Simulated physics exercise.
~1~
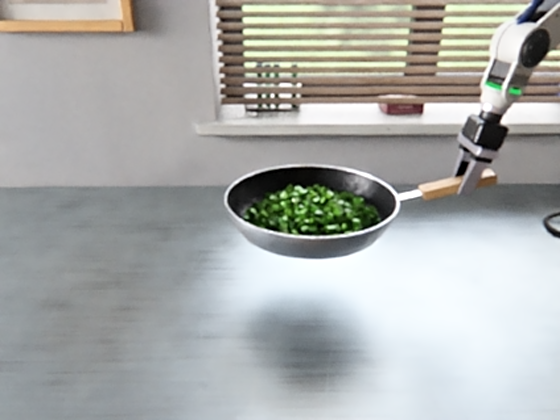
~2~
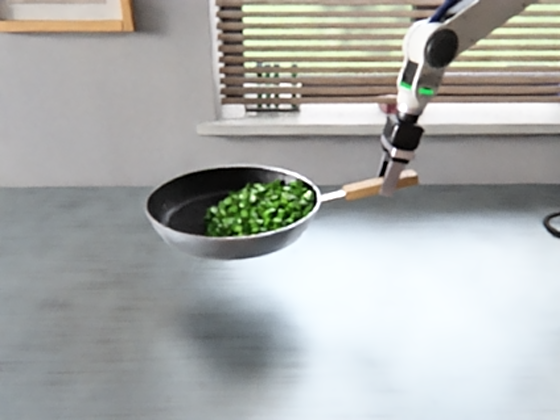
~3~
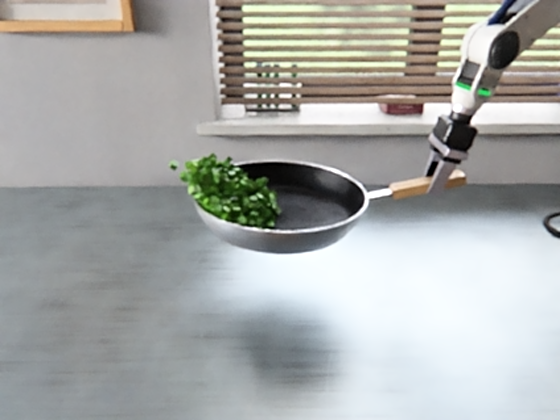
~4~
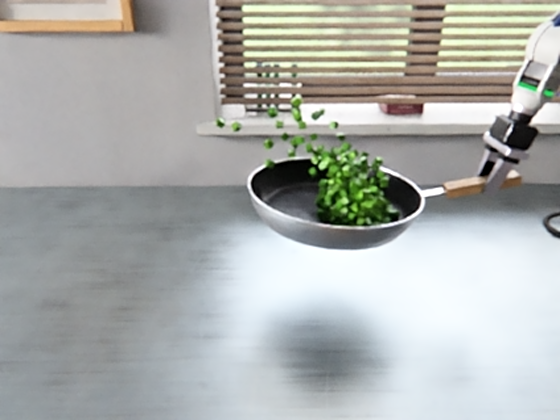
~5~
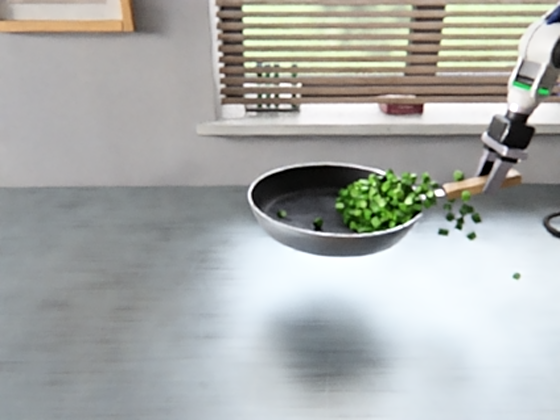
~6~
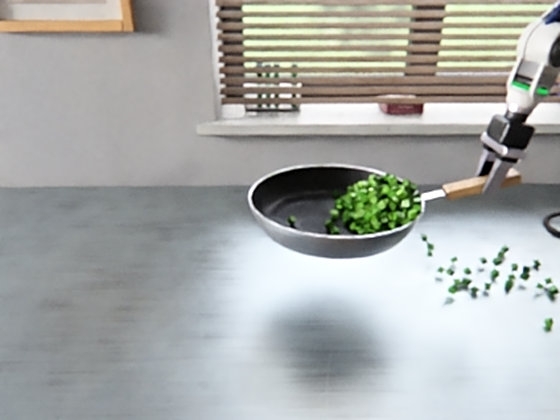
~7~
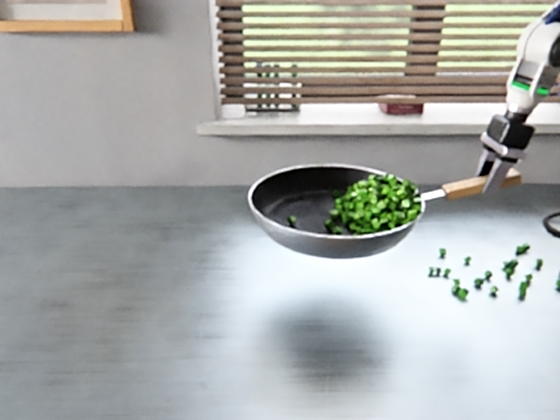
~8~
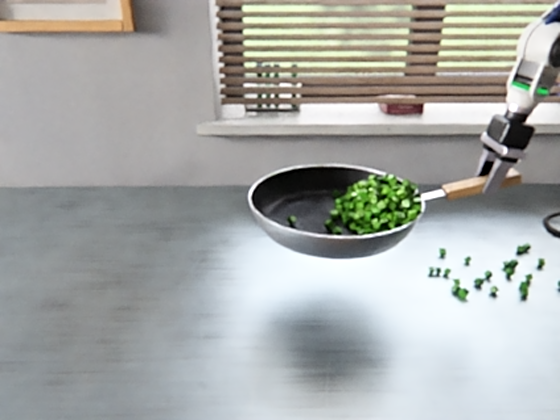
A white and black robot arm reaches in from the upper right, gripping the wooden handle of a dark frying pan filled with chopped green vegetable pieces, held above a grey tabletop before a window with wooden blinds. Seen from the front, the arm moves the pan left, then sweeps it back right, and the pieces heap up at the left rim. As the pan continues right, they fly up and tumble toward the handle. Some spill over the right side and scatter on the table. The pan stops level, most pieces piled at its right side.
